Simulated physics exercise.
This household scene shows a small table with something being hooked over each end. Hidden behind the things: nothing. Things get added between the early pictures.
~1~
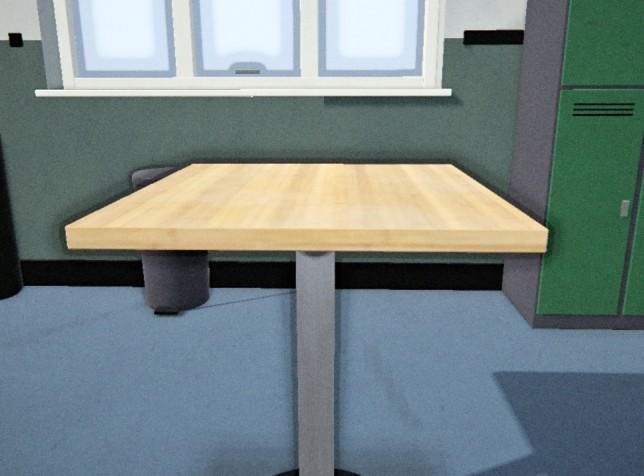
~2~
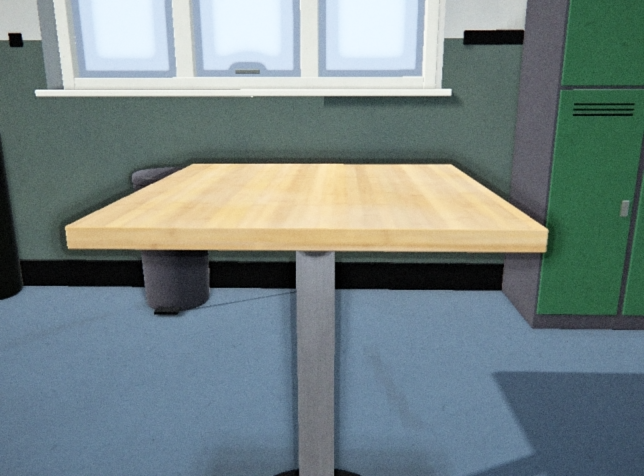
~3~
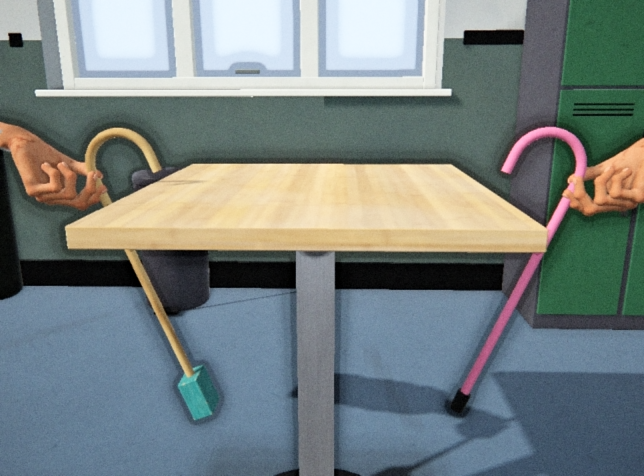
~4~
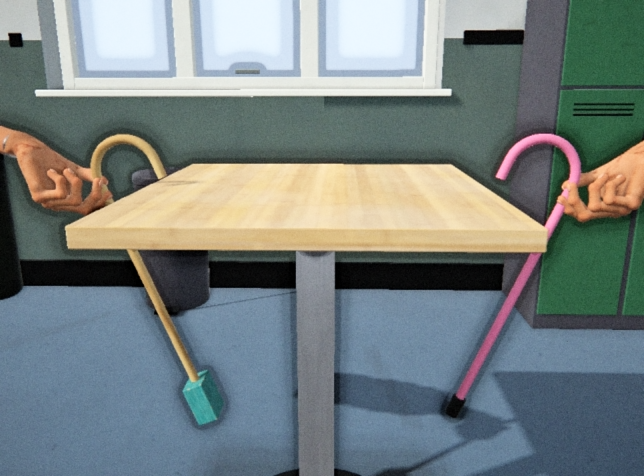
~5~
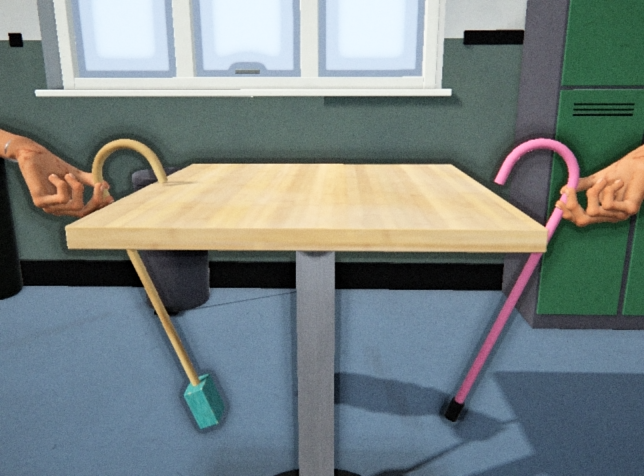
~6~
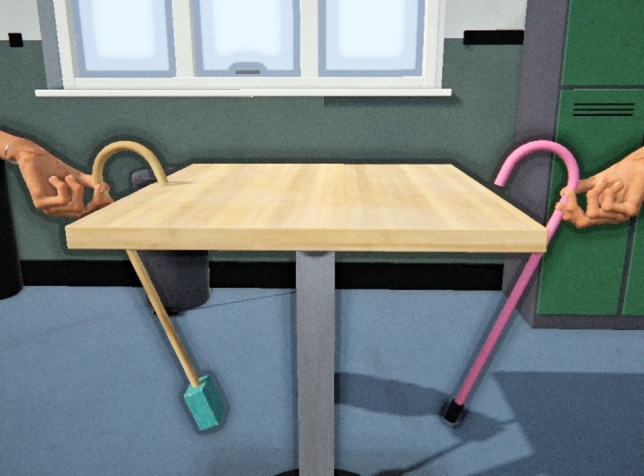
Two hands bring a turquoise brush and a pink cane to opposite ends of a table.
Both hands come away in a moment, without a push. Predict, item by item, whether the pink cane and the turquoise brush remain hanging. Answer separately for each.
Pink cane - no, it falls. Turquoise brush - yes, still hanging.
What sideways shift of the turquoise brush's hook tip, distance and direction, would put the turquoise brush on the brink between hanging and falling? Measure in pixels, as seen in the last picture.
A shift of 16 pixels, going left.
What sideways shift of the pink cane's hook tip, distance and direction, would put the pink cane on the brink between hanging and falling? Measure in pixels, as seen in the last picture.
Move it left about 12 pixels and it flips.
Then, 0.40 s later than the last frame, pink cane dropping near (503, 432); turquoise brush at rest near (176, 287).
When it is over, the pink cane drops past the edge; the turquoise brush remains in place, near (176, 287).
